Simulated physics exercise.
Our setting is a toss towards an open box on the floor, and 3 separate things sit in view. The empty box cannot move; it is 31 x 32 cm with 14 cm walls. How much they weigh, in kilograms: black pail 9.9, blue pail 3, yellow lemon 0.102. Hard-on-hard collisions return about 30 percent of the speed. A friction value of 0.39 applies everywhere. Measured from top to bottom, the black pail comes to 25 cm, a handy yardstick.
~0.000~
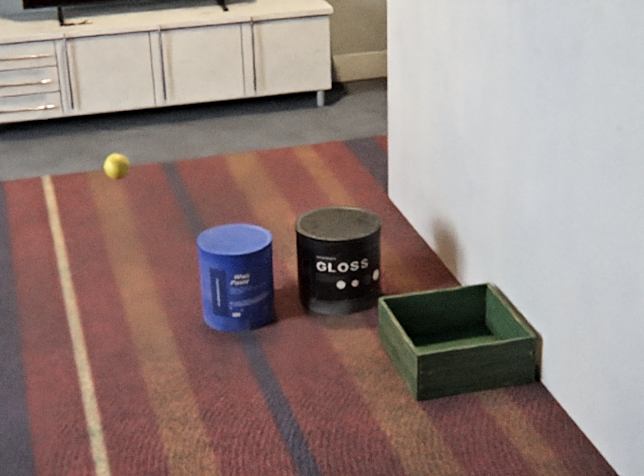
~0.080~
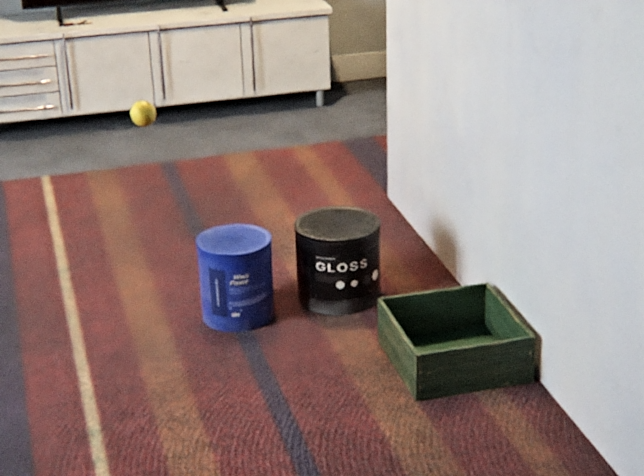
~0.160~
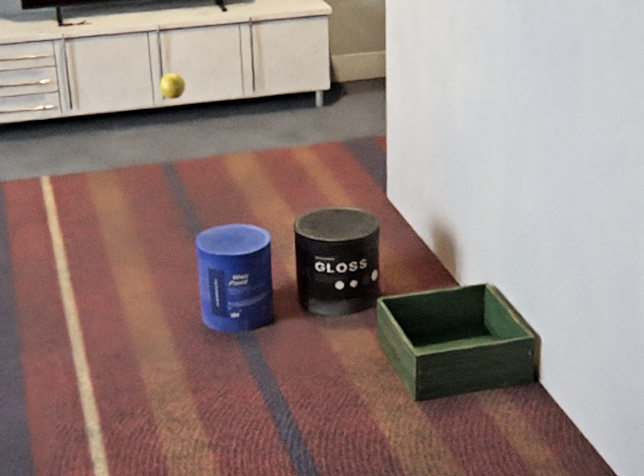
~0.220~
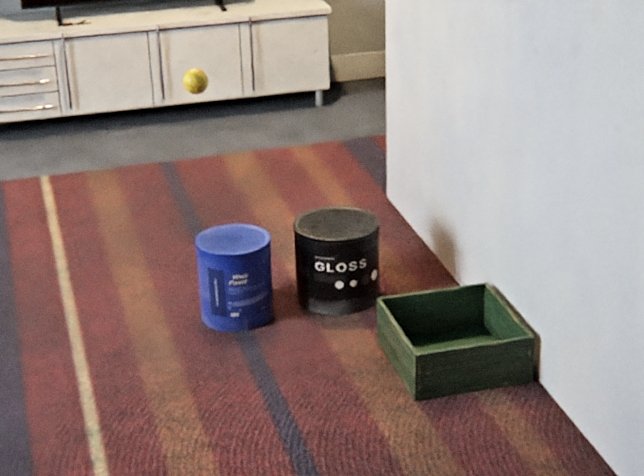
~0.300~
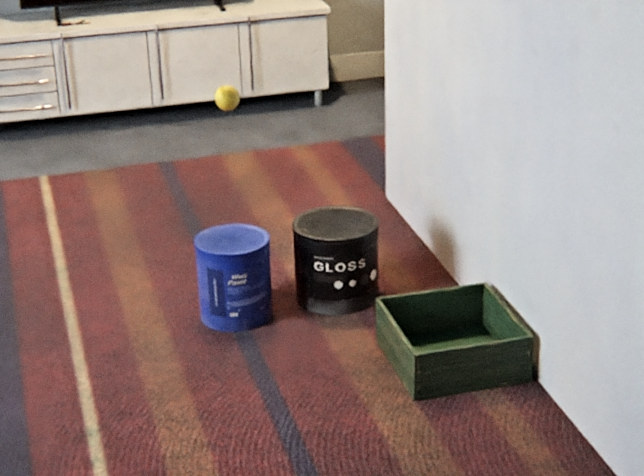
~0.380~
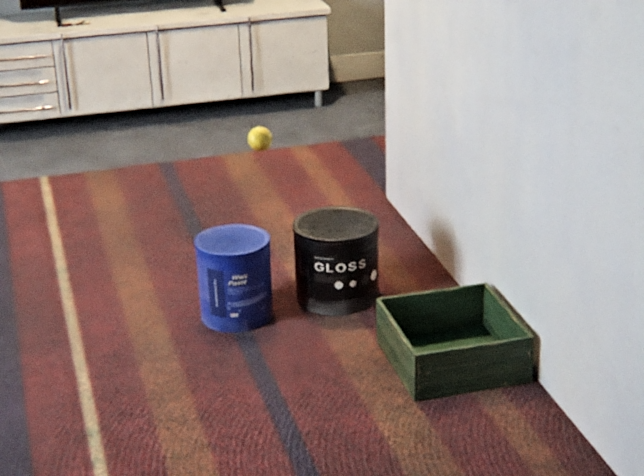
A black pail, a blue pail and an open green box stayed still on a striped rug while a yellow lemon rose through the air from the left, curved over and dropped lower, moving right.
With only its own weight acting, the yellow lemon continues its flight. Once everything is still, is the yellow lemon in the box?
No, it is outside the box.
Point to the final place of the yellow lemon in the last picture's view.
End position: Roughly (344, 354).
After 0.48 s, 41 cm to go; yellow lemon near (300, 219).
After 0.68 s, lemon outside, 24 cm from the box's middle; yellow lemon near (364, 336).
After 0.88 s, lemon outside, 24 cm from the box's middle; yellow lemon near (366, 354).
In the end (2.4 s), lemon outside, 30 cm from the box's middle; the bystanders under 10 cm from the start. At the end, from the last picture's camera, yellow lemon near (344, 354).
